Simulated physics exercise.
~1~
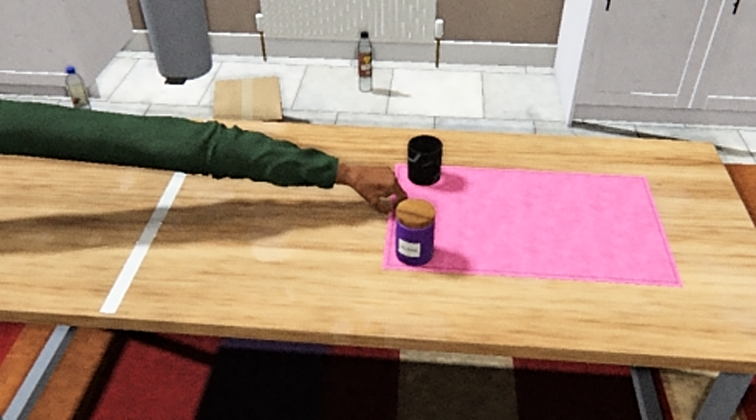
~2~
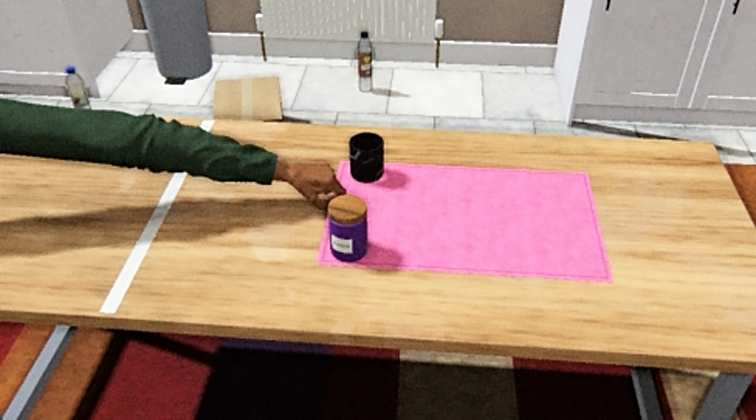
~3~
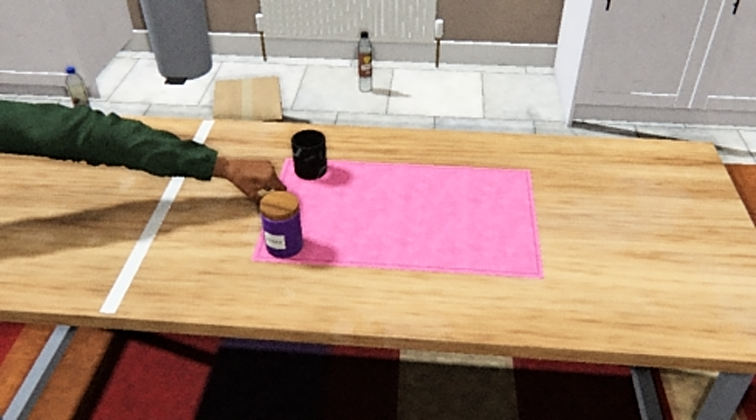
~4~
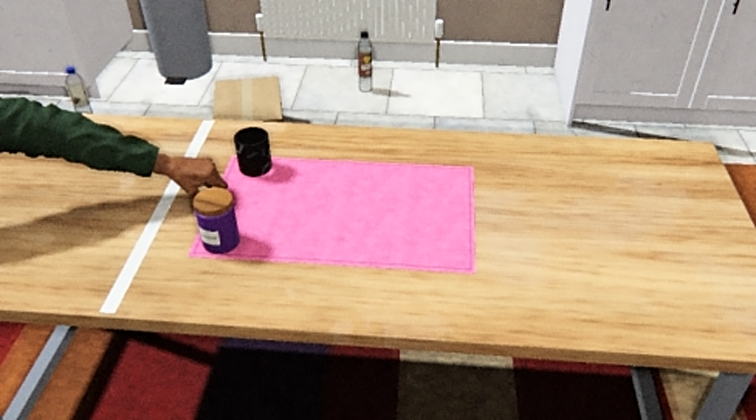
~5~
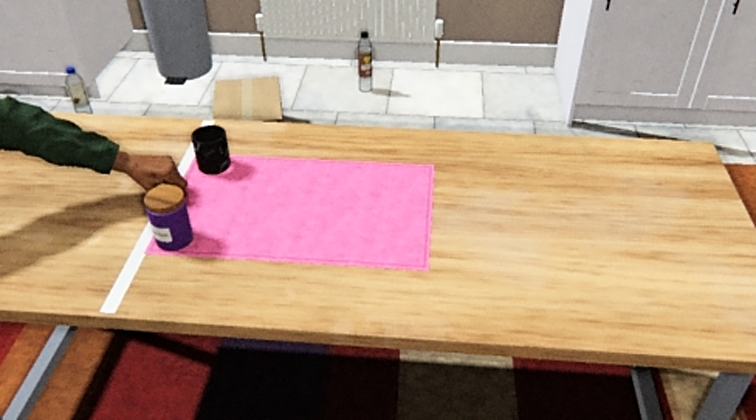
Pink cloth carrying a purple jar and a black mug being pulled left across a wooden table by a hand, its edge reaching white tape.
